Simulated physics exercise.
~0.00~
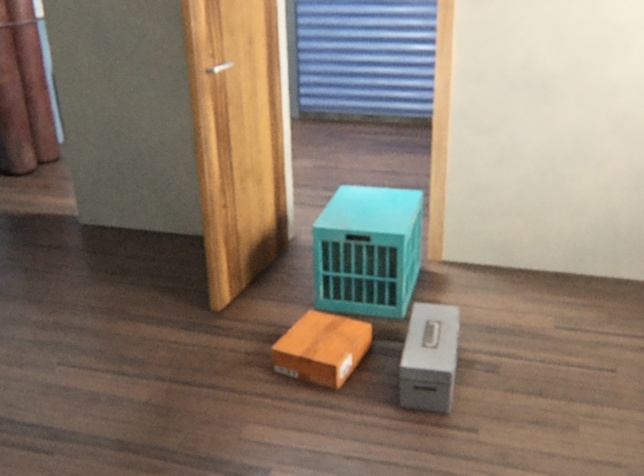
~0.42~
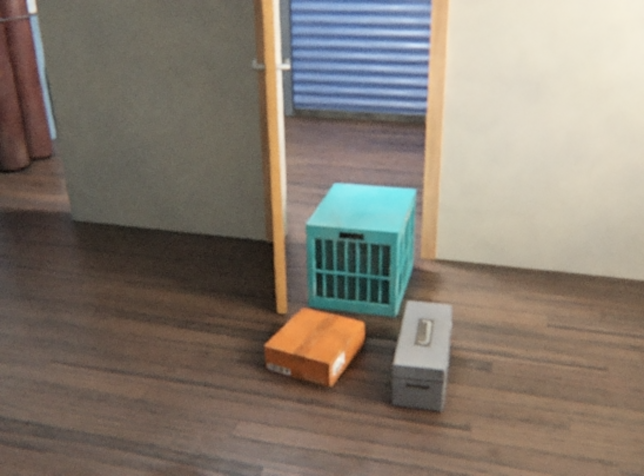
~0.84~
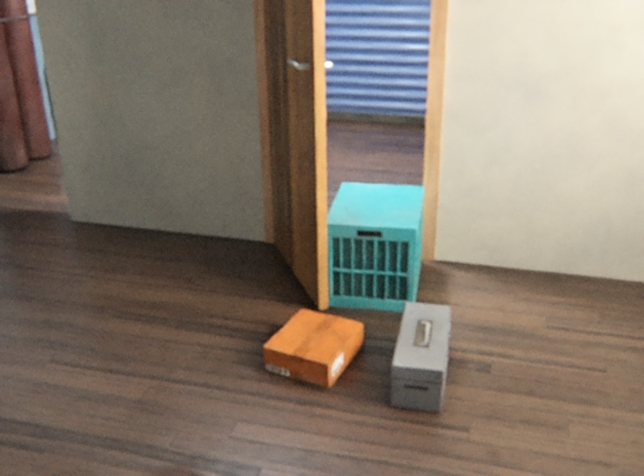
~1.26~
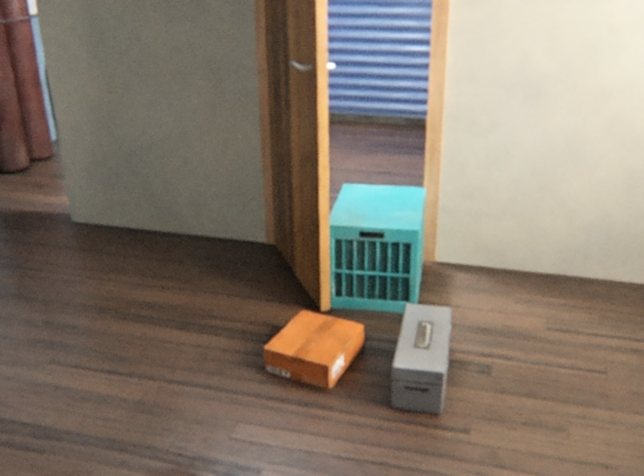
In a wood-floored room, a door swings partly closed, nudges a turquoise crate and stays ajar.
